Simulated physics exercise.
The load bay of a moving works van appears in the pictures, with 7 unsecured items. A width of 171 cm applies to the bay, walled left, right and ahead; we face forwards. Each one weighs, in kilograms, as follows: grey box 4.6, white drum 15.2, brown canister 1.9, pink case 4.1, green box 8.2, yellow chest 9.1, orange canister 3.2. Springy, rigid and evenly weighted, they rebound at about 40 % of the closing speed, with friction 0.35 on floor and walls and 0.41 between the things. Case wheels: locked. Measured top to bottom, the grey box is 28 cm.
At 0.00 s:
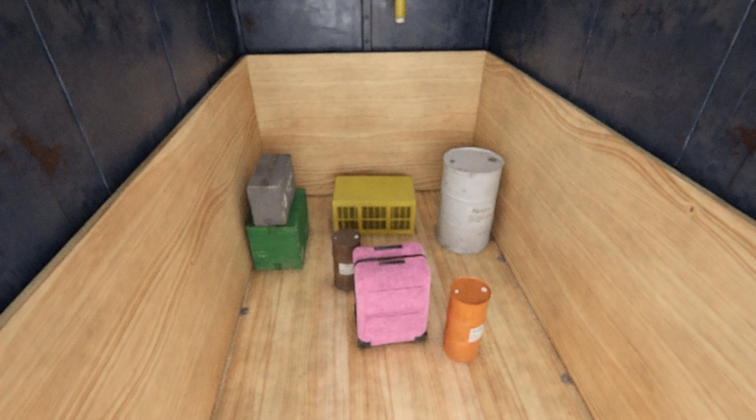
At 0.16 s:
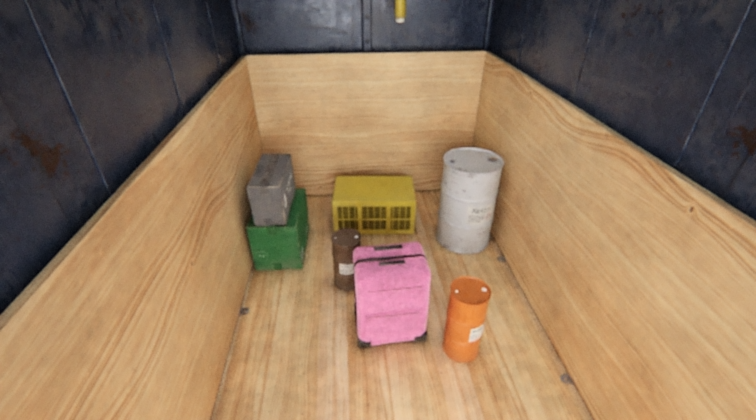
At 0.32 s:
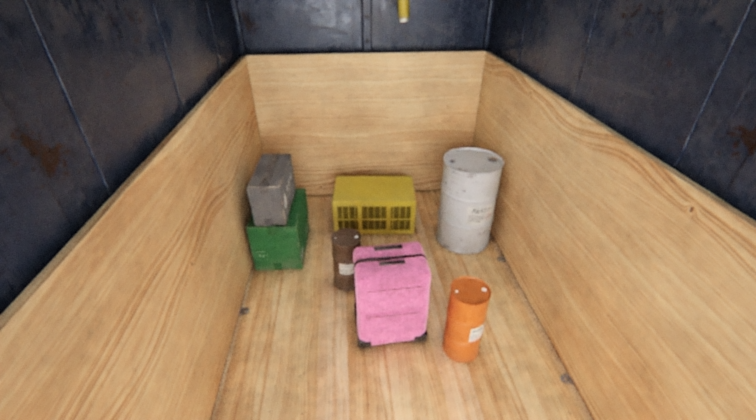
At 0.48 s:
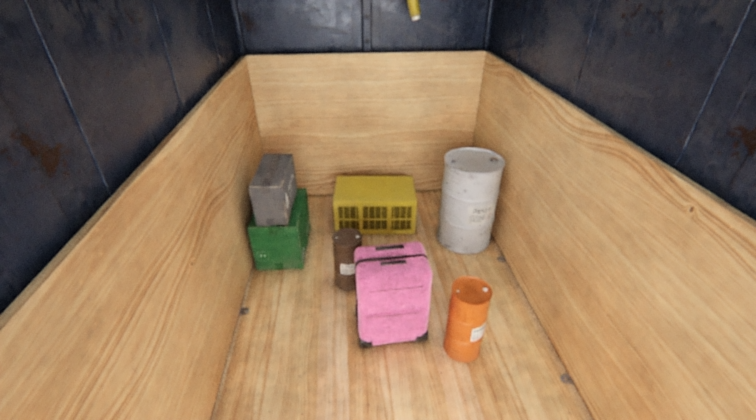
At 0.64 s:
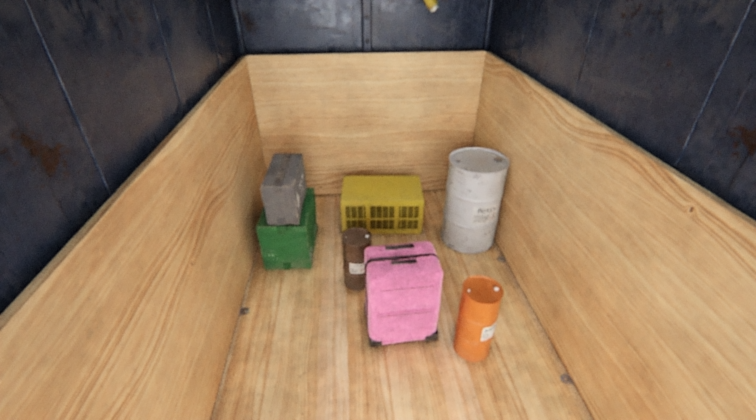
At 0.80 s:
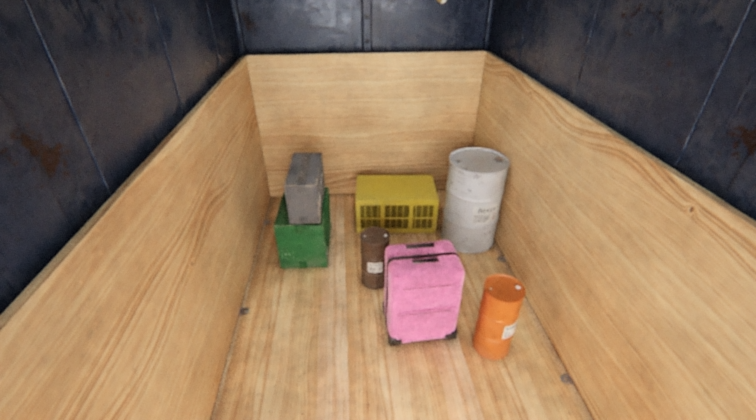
The pink suitcase, boxes, yellow crate and small drums sat almost still on the wooden van floor, then slid a little to the right together, while the white drum shifted slightly against the right side.
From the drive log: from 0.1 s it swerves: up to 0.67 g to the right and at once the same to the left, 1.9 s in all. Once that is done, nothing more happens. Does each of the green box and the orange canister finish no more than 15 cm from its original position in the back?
Green box: Yes, close; orange canister: Yes, close.
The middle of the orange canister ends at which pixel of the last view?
Near (457, 321).
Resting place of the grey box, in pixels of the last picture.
It settles somewhere near (259, 188).
Around 1.00 s, push 0.07 g right; orange canister shifted 29 cm near (522, 316); green box shifted 28 cm near (323, 225); grey box shifted 38 cm.
Around 1.70 s, push 0.42 g left; orange canister shifted 18 cm near (499, 318); green box shifted 17 cm near (306, 226); grey box shifted 22 cm.
Around 1.90 s, push 0.15 g left; orange canister shifted 3 cm near (471, 320); green box shifted 3 cm near (286, 228); white drum shifted 23 cm.
Finally (2.6 s), not toppled but over 15 cm from the start, white drum; the other 6 still in place (within 15 cm). In the last view, green box near (277, 228), orange canister near (457, 321).
